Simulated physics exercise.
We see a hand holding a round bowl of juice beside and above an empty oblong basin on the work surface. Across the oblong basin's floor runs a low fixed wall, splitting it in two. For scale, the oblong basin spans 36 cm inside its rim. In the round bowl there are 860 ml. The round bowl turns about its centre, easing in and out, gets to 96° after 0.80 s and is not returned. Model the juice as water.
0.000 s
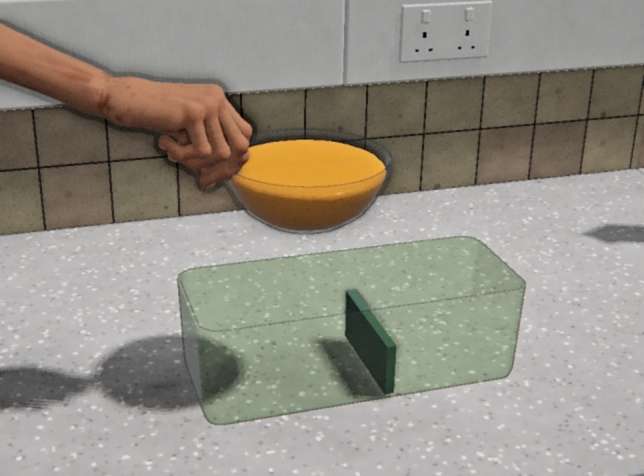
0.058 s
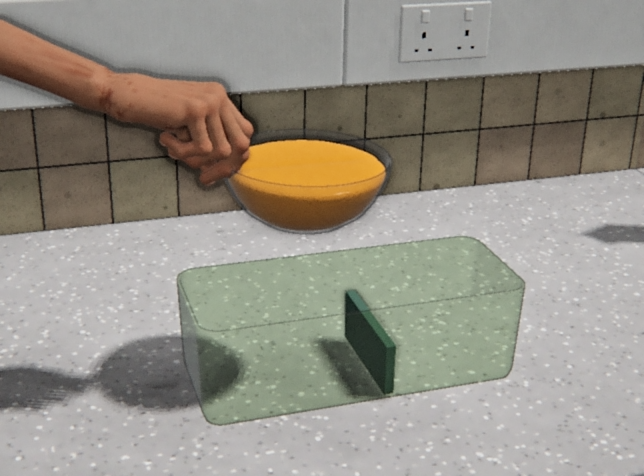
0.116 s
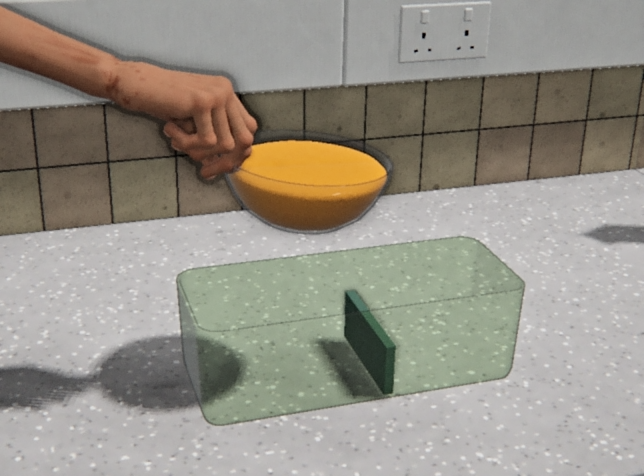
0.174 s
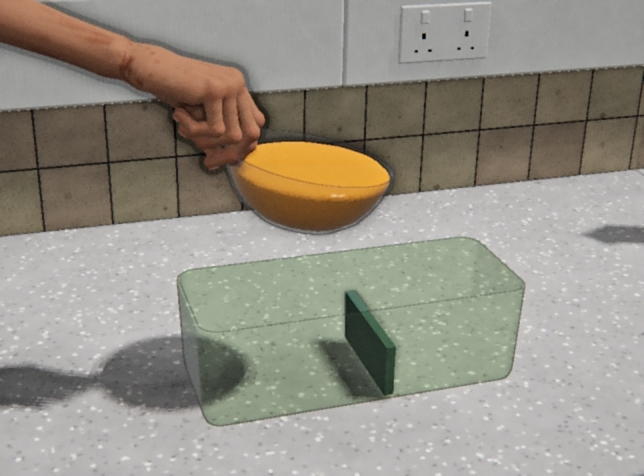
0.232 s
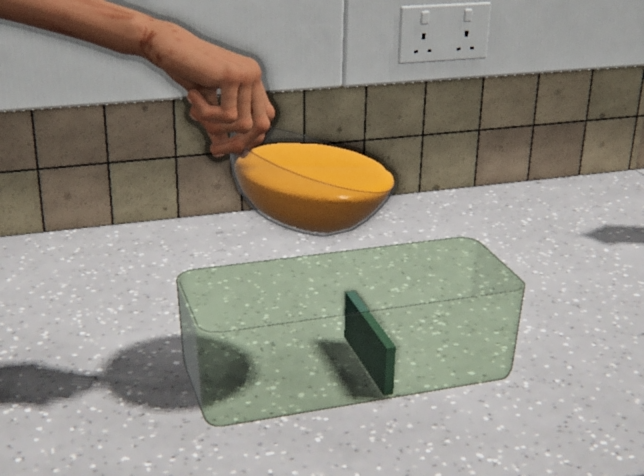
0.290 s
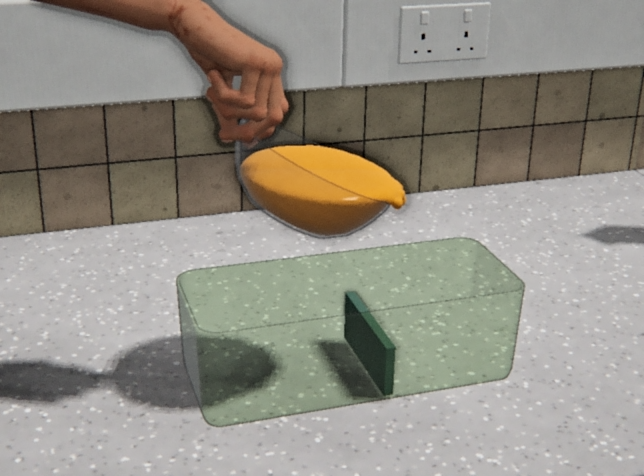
The clip shows a hand holding a round bowl of orange juice above an empty, clear green oblong basin with a dark green divider; the hand gradually tilts the bowl rightward until juice begins running over its right rim.
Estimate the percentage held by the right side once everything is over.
I would say 86 per cent.
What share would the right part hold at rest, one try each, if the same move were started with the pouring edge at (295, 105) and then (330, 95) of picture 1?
15 then 60 %.
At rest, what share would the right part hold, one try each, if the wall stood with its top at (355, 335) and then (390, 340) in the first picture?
I'd say 80 percent on the first go, 55 percent on the next.
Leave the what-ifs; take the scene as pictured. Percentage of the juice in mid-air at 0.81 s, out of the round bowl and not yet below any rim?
Estimated airborne part: Roughly 5 per cent.
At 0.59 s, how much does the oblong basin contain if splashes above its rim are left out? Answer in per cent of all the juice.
Roughly 58 percent of it.
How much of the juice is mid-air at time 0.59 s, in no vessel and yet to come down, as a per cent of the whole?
Share: Roughly 28 per cent.
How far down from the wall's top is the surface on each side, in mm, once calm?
On the left it's about 58 mm; on the right, about 24 mm.
After 0.59 s the tilt is 81° and 14 per cent is still to pour, 0 is left of the wall and 57 right of it.
After 0.81 s the tilt is 96° and 0 per cent is still to pour, 8 is left of the wall and 84 right of it.
After 1.05 s the tilt is 96° and 0 per cent is still to pour, 10 is left of the wall and 86 right of it.
After 1.30 s the tilt is 96° and 0 per cent is still to pour, 10 is left of the wall and 86 right of it.
In the end 10 per cent lies left of the wall, 86 right of it and 4 outside.
